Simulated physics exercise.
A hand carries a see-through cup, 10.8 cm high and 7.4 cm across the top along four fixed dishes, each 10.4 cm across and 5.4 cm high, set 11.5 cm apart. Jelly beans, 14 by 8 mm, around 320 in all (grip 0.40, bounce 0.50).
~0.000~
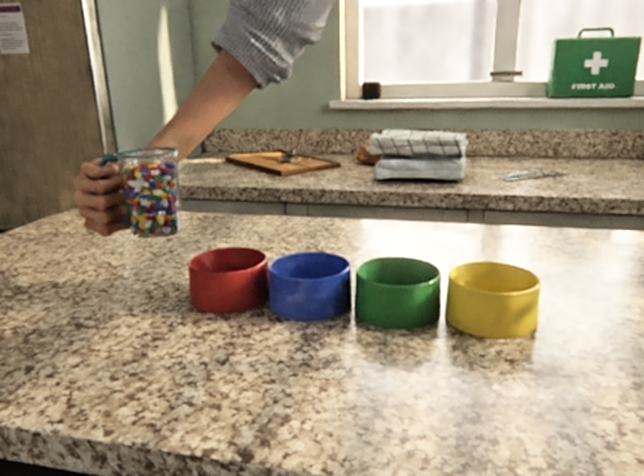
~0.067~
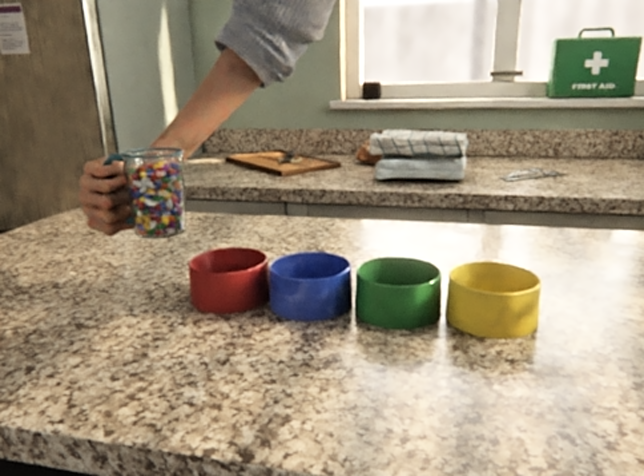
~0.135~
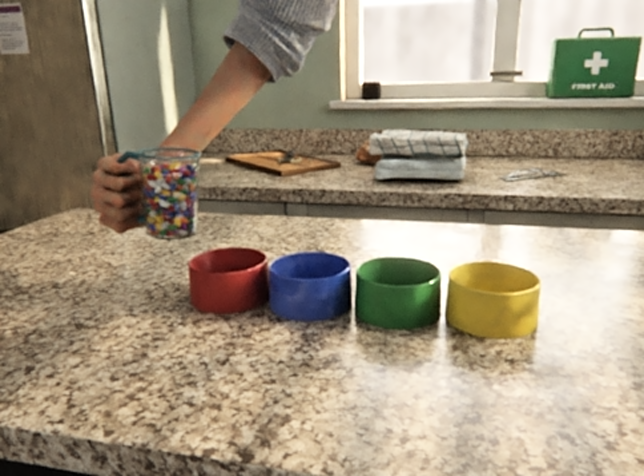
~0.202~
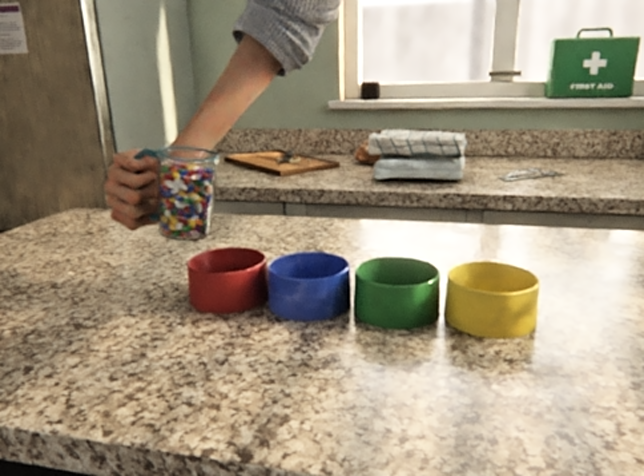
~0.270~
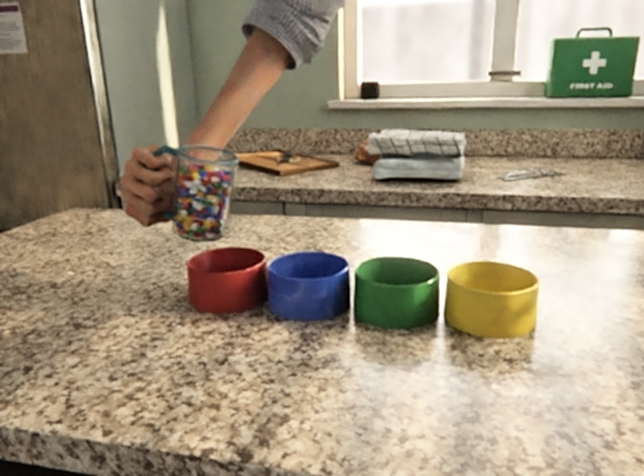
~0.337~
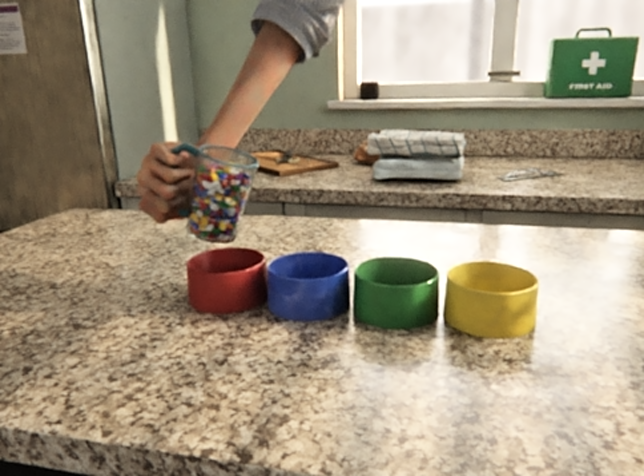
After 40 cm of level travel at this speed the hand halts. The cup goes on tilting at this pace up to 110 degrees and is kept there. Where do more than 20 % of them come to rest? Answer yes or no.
Red dish: No; blue dish: No; green dish: No; yellow dish: Yes; on the counter: No.
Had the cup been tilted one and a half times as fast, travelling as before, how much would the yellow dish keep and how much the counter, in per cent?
Yellow 90, counter 10.
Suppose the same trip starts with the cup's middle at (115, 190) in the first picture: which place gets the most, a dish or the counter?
Most goes to: Yellow.
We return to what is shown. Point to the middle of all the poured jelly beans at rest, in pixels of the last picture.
Near (496, 298).
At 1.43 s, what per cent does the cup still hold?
About 90 per cent.
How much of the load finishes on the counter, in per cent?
Some 5 per cent.
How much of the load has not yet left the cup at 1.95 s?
About 50 per cent.
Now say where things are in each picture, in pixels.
Cup at (152, 192), tilt 0 degrees, lip at (173, 153), moved 0.0 cm; middle of the pieces at (155, 194); red dish at (228, 260); blue dish at (310, 265); green dish at (398, 271); yellow dish at (493, 277), in the first picture.
Cup at (157, 193), tilt 1 degrees, lip at (179, 154), moved 0.7 cm; middle of the pieces at (160, 195), in the second picture.
Cup at (171, 193), tilt 5 degrees, lip at (196, 156), moved 2.8 cm; middle of the pieces at (173, 195), in the third picture.
Cup at (186, 194), tilt 9 degrees, lip at (215, 159), moved 5.2 cm; middle of the pieces at (189, 196), in the fourth picture.
Cup at (203, 194), tilt 14 degrees, lip at (235, 162), moved 7.7 cm; middle of the pieces at (205, 196), in the fifth picture.
Cup at (220, 195), tilt 18 degrees, lip at (256, 166), moved 10.2 cm; middle of the pieces at (222, 197); red dish at (226, 260); blue dish at (308, 265); green dish at (396, 271); yellow dish at (492, 277). Its pace works out near 65 degrees a second; the hand travels 37 cm a second, in the sixth picture.
Then, at 1.00 s, tilt 62 degrees; cup holds 100 %.
After 1.43 s, tilt 90 degrees; cup holds 90 %, yellow 5 %.
Then, at 1.95 s, tilt 110 degrees; cup holds 50 %, yellow 45 %.
By 3.7 s all is still; red 0 %, blue 0 %, green 0 %, yellow 100 %, counter 5 %.
